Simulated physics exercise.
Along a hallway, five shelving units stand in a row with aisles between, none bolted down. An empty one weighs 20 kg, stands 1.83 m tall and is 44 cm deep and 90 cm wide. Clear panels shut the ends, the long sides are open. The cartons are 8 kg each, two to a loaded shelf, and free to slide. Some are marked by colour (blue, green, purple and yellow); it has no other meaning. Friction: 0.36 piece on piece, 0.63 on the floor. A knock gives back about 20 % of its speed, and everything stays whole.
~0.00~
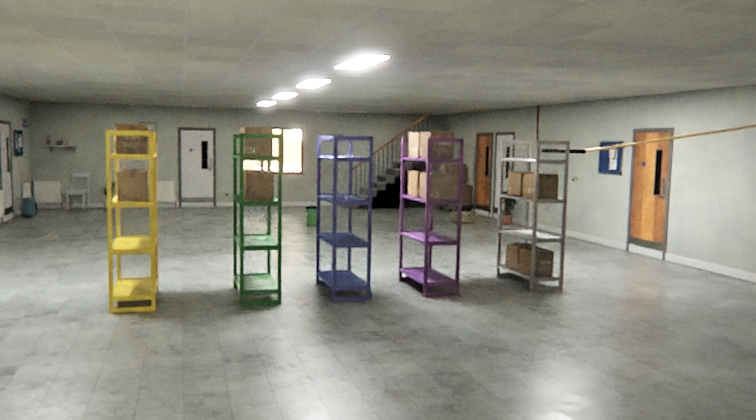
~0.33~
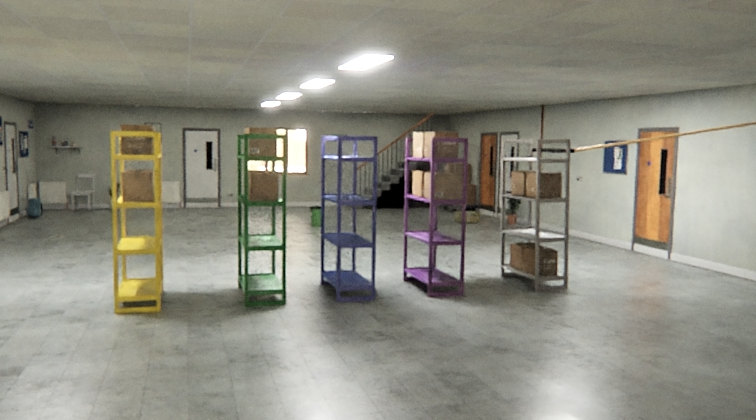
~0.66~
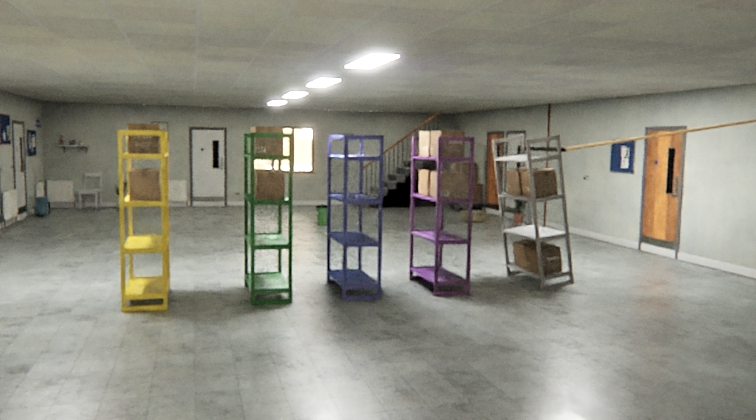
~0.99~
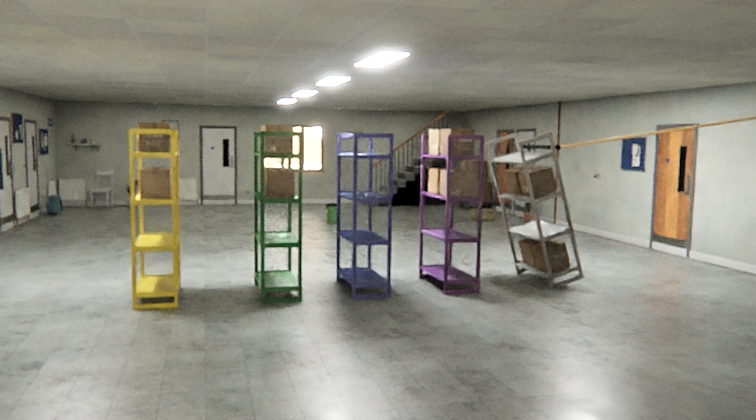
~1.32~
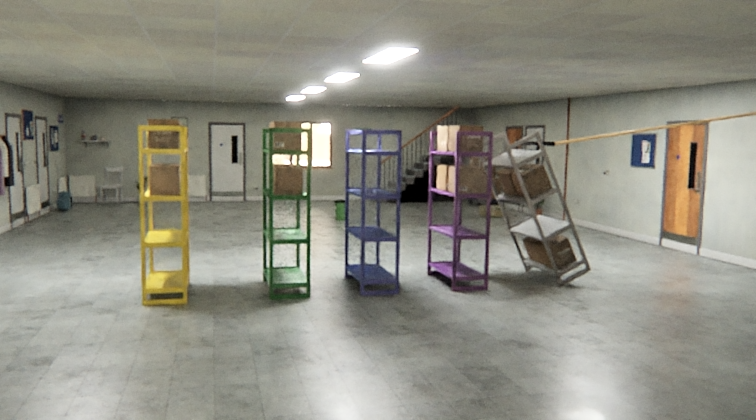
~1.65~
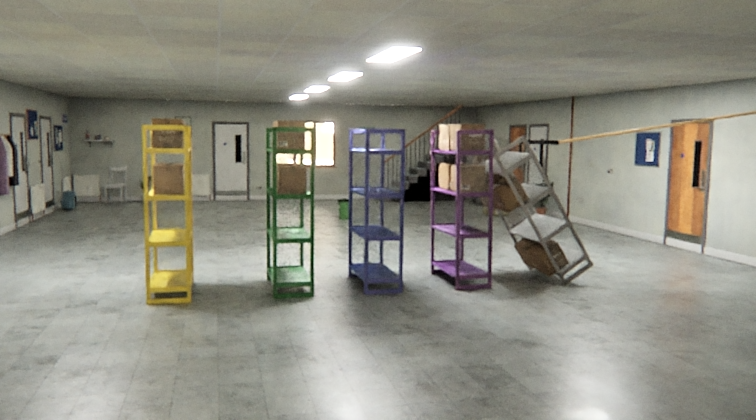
A long pole reaching in from the right pushes the top of the grey shelving unit at the right end of a row, in a wide, grey-floored hall seen from the front at about standing height. Yellow, green, blue and purple units stand upright to its left, most holding brown cartons, with doors and a staircase behind. The grey unit tilts steadily leftward until it leans steeply beside the purple one, its cartons tilting with it, while the camera pans slightly left.
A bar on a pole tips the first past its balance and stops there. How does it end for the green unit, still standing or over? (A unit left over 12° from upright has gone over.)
It stays standing.
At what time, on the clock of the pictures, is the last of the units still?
Around 3.0 s.
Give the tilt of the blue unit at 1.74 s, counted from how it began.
About 0°.
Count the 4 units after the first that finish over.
It comes to 0.
Around 1.74 s, 2 cartons spilt or dropped; none of the 4 other units over; green unit unmoved.
Finally (3.4 s), 4 cartons spilt or dropped; none of the 4 other units over; green unit unmoved; purple unit unmoved; yellow unit unmoved. Four left standing. Seen by the last camera, middles, green unit near (289, 209), purple unit near (462, 207).
